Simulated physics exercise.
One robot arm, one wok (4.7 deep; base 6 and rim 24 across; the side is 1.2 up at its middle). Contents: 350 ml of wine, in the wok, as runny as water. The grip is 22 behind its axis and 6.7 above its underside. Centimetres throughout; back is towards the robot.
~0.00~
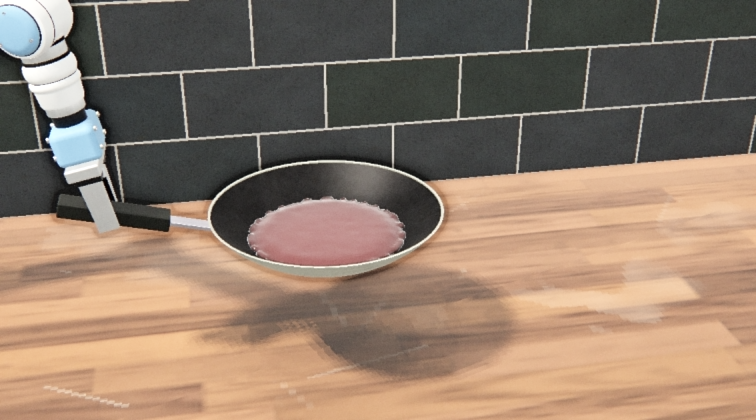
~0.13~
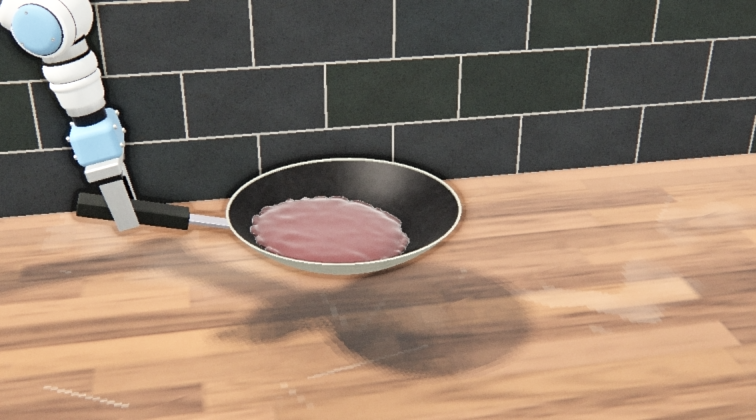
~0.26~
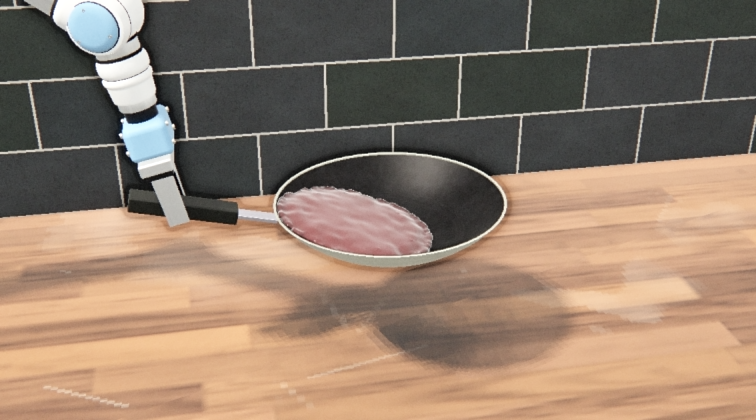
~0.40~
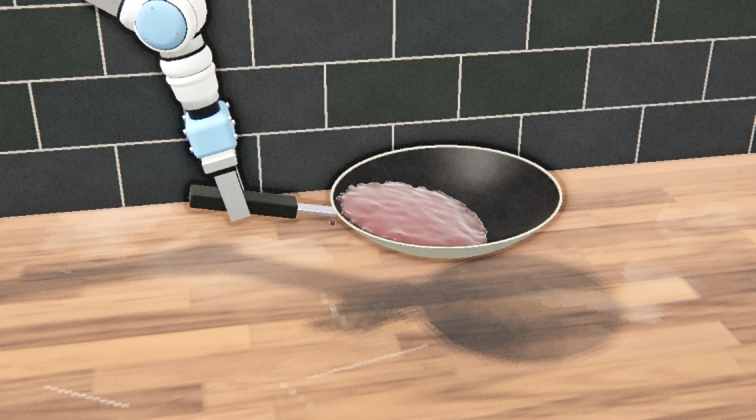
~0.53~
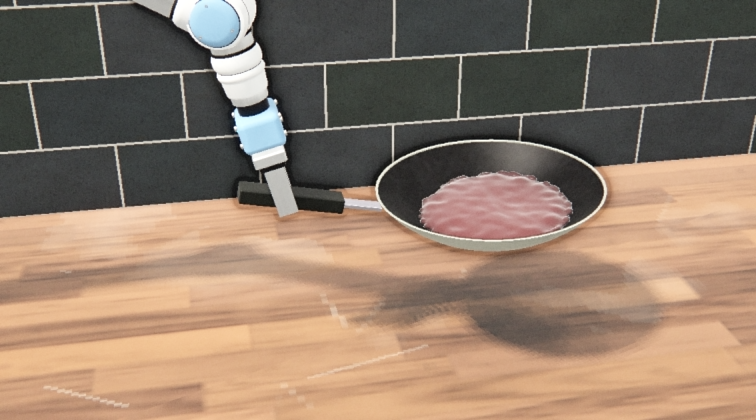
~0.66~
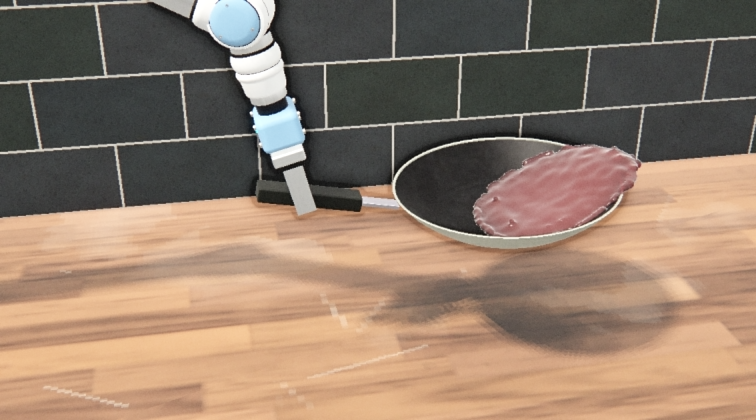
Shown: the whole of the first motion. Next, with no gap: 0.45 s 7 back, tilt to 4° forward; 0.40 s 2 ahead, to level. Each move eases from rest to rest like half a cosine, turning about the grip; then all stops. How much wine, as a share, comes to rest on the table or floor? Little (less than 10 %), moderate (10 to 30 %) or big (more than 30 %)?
Answer: Big; more than 30 % of the wine finishes on the table or floor.
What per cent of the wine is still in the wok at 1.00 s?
About 75 %.
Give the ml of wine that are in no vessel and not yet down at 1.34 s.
About 20 ml.
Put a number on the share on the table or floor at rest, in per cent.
Near 45 %.
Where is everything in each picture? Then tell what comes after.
The first frame shows the wok middle at (327, 230), level; upper third of the wine around (326, 232), from x 250 to 405, top at y 200; 345 ml in the wok.
The second frame shows the wok middle at (345, 228), level; upper third of the wine around (305, 231), from x 255 to 405, top at y 200.
The third frame shows the wok middle at (390, 221), tilted 1° backward; upper third of the wine around (319, 218), from x 280 to 430, top at y 190.
The fourth frame shows the wok middle at (445, 213), tilted 2° backward; upper third of the wine around (381, 212), from x 335 to 485, top at y 185.
The fifth frame shows the wok middle at (489, 207), tilted 3° backward; upper third of the wine around (512, 205), from x 420 to 570, top at y 175.
The sixth frame shows the wok middle at (506, 204), tilted 3° backward; upper third of the wine around (595, 171), from x 475 to 640, top at y 150; 325 ml in the wok, 20 ml in the air or running down outside.
After 1.00 s, tilted 3° forward, liquid up to 14 above the table; 255 ml in the wok, 85 ml on the table or floor.
After 1.34 s, tilted 2° forward, liquid up to 16 above the table; 225 ml in the wok, 105 ml on the table or floor, 20 ml in the air or running down outside.
After 1.71 s, level, liquid up to 17 above the table; 195 ml in the wok, 120 ml on the table or floor, 30 ml in the air or running down outside.
After 2.51 s, level, liquid up to 16 above the table; 190 ml in the wok, 155 ml on the table or floor.
In the end, 190 ml in the wok, 155 ml on the table or floor. That is 45 % on the table or floor.
